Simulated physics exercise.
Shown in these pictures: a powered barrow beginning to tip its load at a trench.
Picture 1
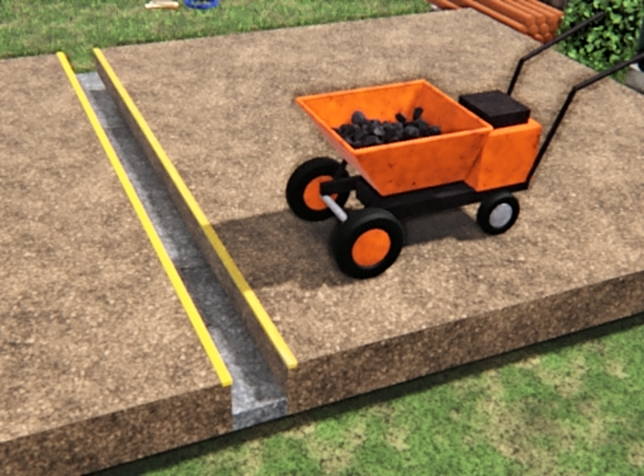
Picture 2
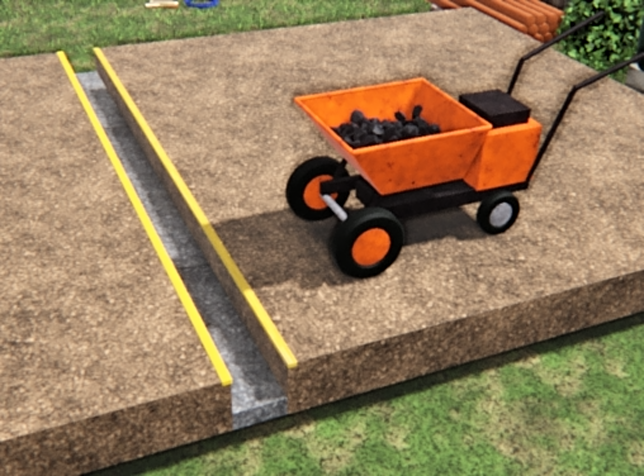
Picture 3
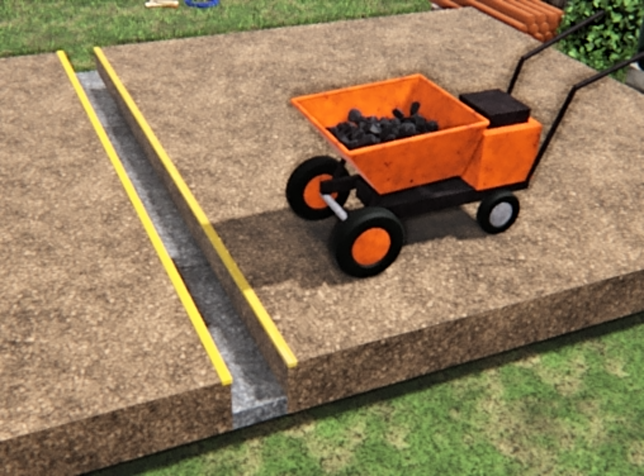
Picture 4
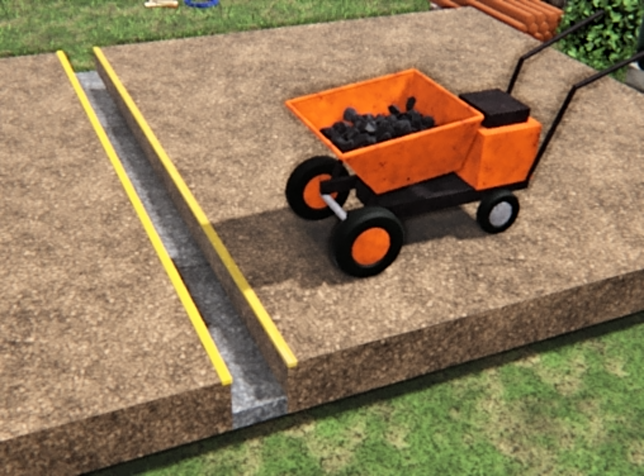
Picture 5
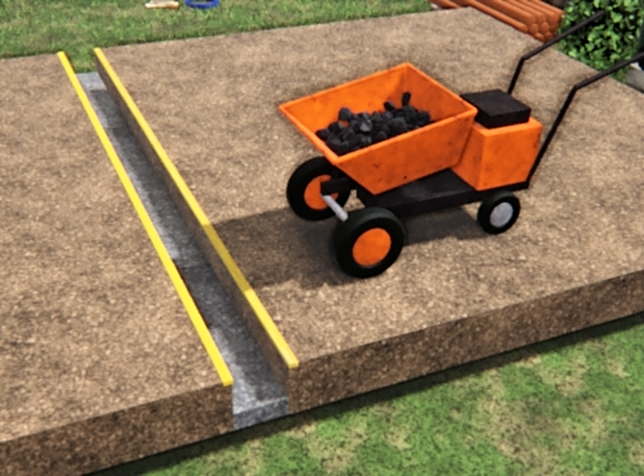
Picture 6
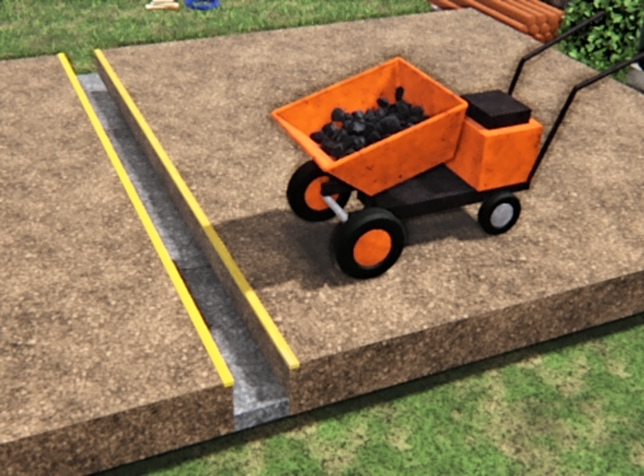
In this clip, an orange powered barrow loaded with dark lumps stands on bare soil to the right of a narrow, yellow-edged trench. Its skip starts level, then gradually tilts forward to the left while the wheels stay still.
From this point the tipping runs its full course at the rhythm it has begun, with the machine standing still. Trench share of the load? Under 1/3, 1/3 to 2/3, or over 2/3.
Going by that, the trench clears two thirds of the load.
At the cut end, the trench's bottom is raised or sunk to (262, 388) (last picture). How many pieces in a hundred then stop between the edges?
The share would be close to 80 percent.
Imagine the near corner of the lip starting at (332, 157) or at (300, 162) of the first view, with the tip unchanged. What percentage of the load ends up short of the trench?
The first position yields around 0 per cent; the second yields around 0 per cent.
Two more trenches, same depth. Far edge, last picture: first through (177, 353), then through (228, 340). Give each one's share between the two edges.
I'd say some 100 in a hundred, followed by 80 in a hundred.
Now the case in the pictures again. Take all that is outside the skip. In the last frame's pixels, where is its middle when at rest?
Centre at rest, last view: Approx. (208, 295).
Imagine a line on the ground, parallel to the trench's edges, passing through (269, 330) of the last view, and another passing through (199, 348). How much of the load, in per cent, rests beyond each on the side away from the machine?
Roughly 100 and 0 percent.
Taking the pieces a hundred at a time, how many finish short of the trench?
Call it some 0 percent of the pieces.
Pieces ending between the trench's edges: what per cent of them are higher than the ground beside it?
Around 5 in a hundred.
Just after the last frame, skip tipped steeply; every one in the skip.
A moment on, skip tipped steeply; almost all in the skip; just a few short of the trench; about a tenth in or heaped over the trench; just a few falling.
Further on, skip tipped right over; about a tenth in the skip; just a few short of the trench; the larger part in or heaped over the trench.
When it is over, skip tipped right over; just a few short of the trench; almost all in or heaped over the trench; not one beyond it.
